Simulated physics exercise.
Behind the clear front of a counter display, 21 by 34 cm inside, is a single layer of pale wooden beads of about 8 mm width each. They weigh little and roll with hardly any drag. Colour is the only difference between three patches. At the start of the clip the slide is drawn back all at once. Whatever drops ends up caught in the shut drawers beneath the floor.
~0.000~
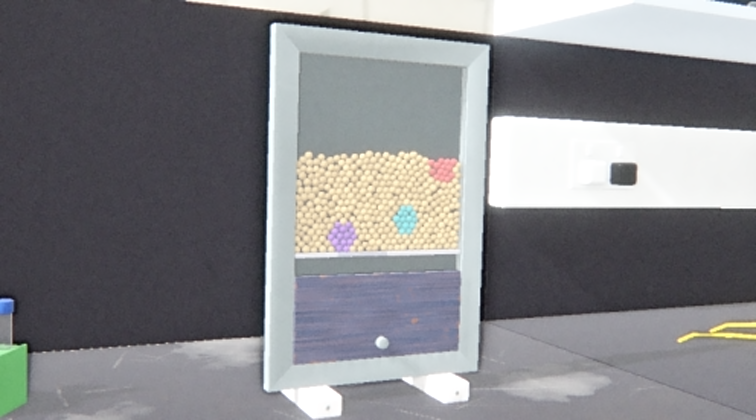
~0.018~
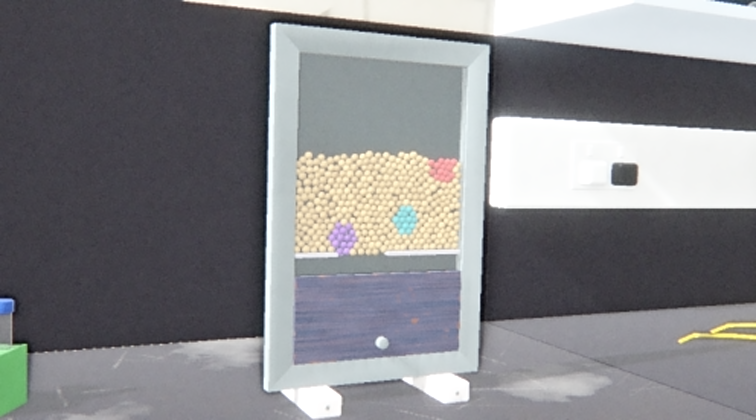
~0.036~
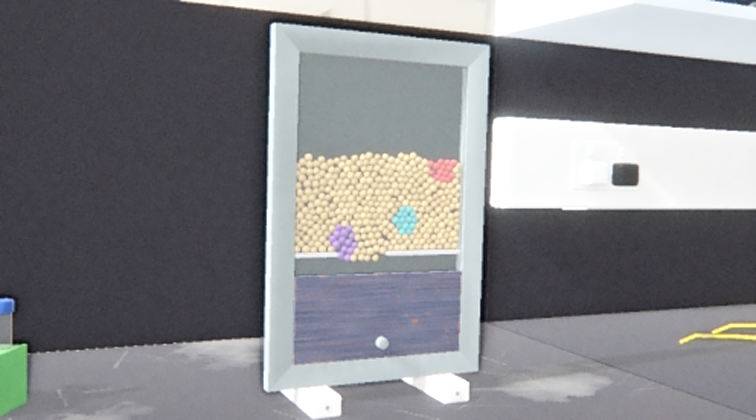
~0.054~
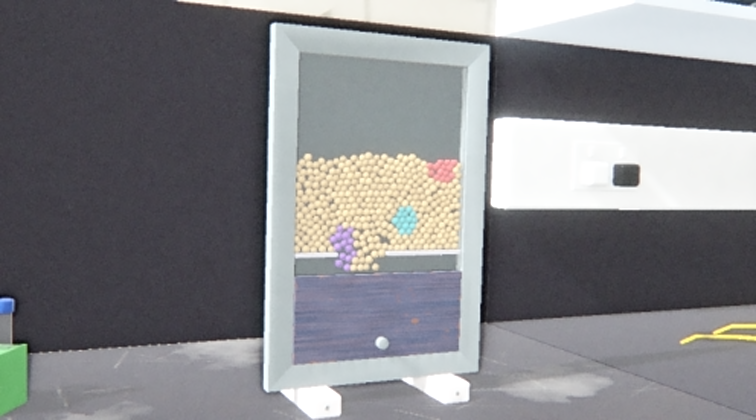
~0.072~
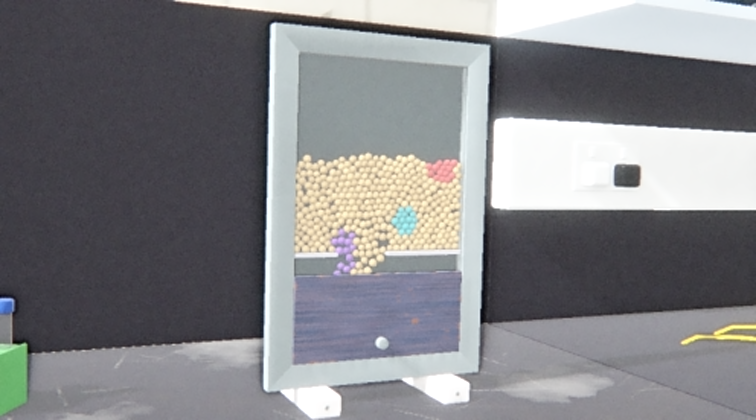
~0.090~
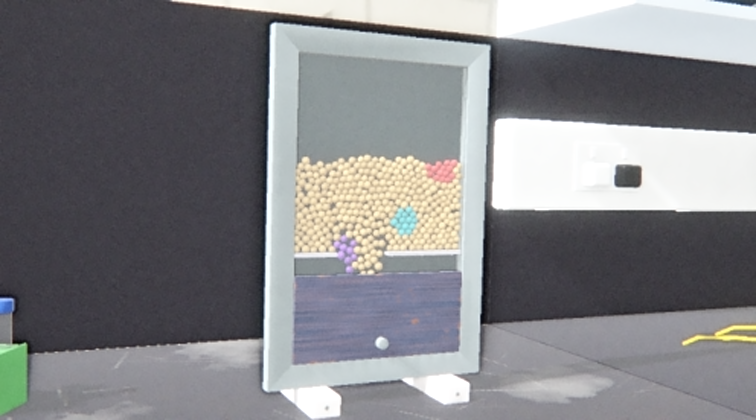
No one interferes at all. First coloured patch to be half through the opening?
The purple one.
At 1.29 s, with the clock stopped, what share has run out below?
80 per cent, give or take.
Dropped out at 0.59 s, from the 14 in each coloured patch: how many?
From red, 2; from turquoise, 8; from purple, 14.
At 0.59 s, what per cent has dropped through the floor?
My estimate is some 65 per cent.
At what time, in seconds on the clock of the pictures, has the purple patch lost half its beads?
Time: Close to 0.2 s.
After 0.24 s, 30 % are out; out of 14, red 0, turquoise 0, purple 14.
After 0.59 s, 65 % are out; out of 14, red 2, turquoise 8, purple 14.
After 1.29 s, 80 % are out; out of 14, red 14, turquoise 14, purple 14.
All still by 1.8 s, 80 % are out; out of 14, red 14, turquoise 14, purple 14; half out at red 0.80 s, turquoise 0.53 s, purple 0.13 s.
